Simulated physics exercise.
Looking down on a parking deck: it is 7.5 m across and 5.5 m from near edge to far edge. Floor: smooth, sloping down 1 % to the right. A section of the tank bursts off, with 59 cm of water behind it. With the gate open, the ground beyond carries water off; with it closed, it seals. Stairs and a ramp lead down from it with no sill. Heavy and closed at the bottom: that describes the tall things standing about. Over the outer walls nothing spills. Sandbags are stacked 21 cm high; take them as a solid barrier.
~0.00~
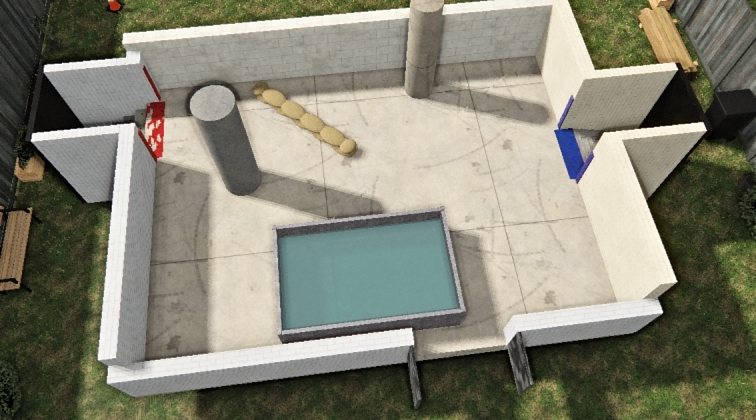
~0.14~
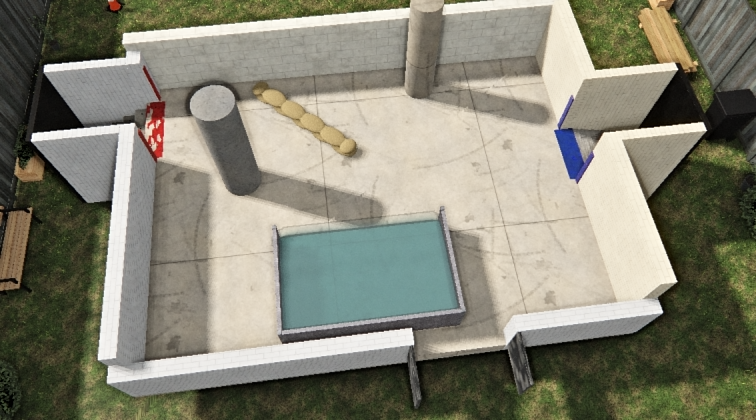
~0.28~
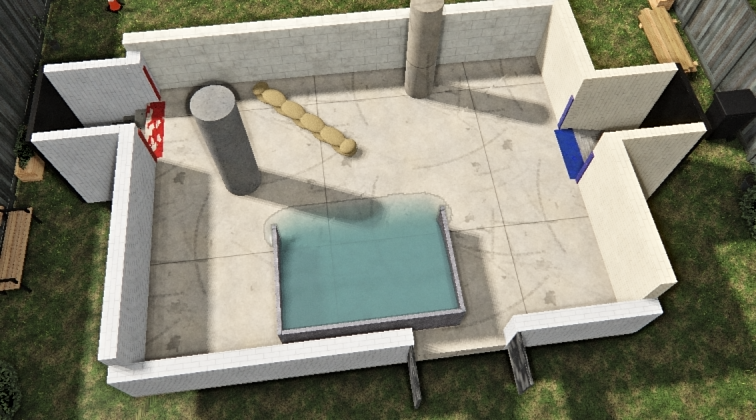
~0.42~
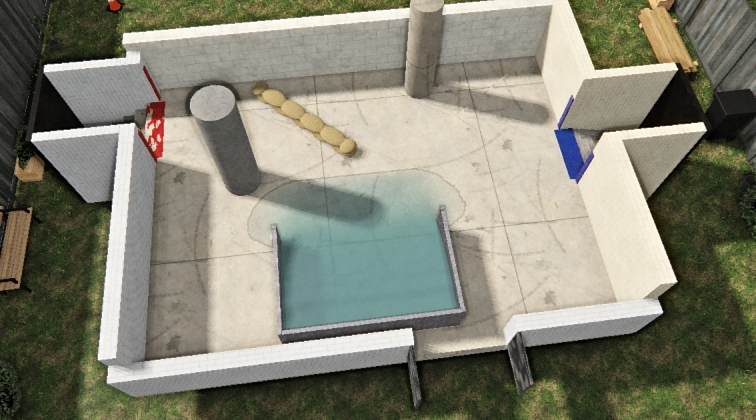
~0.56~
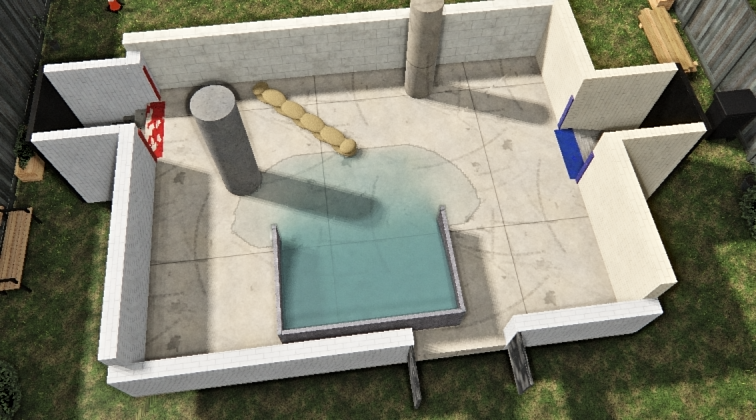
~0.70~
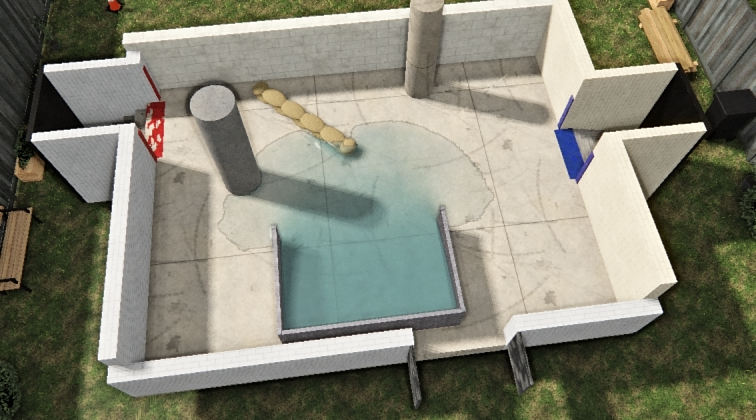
Water in a rectangular tank poured out over the pale floor of a walled yard once the tank's far side vanished, spreading in a widening sheet around a gray column and up to the sandbags.
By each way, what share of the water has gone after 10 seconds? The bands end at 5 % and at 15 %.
Shares: The gateway takes under 5 %; the flight of stairs down (marked red) takes over 15 %; the ramp down (marked blue) takes between 5 and 15 %.
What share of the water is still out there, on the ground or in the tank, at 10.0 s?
That would be close to 70 per cent.
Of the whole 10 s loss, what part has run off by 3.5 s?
Around 20 percent.
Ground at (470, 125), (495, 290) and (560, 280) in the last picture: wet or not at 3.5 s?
Going through the three points: Awash, then not yet touched, then not yet touched.
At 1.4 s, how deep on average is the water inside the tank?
About 26 centimetres on average.
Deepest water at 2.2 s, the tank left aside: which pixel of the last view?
That would be near pixel (161, 93).
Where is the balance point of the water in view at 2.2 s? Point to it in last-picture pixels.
Balance point at about (349, 170).
After 1.4 s water covers 40 % of the floor and is deepest (36 cm) near (391, 72); gone so far, the gateway 0 %, the flight of stairs down (marked red) 0 %, the ramp down (marked blue) 0 %.
After 2.2 s water covers 55 % of the floor and is deepest (42 cm) near (161, 93); gone so far, the gateway 0 %, the flight of stairs down (marked red) 0 %, the ramp down (marked blue) 0 %.
After 3.5 s water covers 60 % of the floor and is deepest (30 cm) near (534, 66); gone so far, the gateway 0 %, the flight of stairs down (marked red) 6 %, the ramp down (marked blue) 0 %.
After 6.0 s water covers 85 % of the floor and is deepest (14 cm) near (590, 307); gone so far, the gateway 0 %, the flight of stairs down (marked red) 17 %, the ramp down (marked blue) 2 %.
After 10.0 s water covers 100 % of the floor and is deepest (12 cm) near (615, 315); gone so far, the gateway 2 %, the flight of stairs down (marked red) 20 %, the ramp down (marked blue) 7 %.
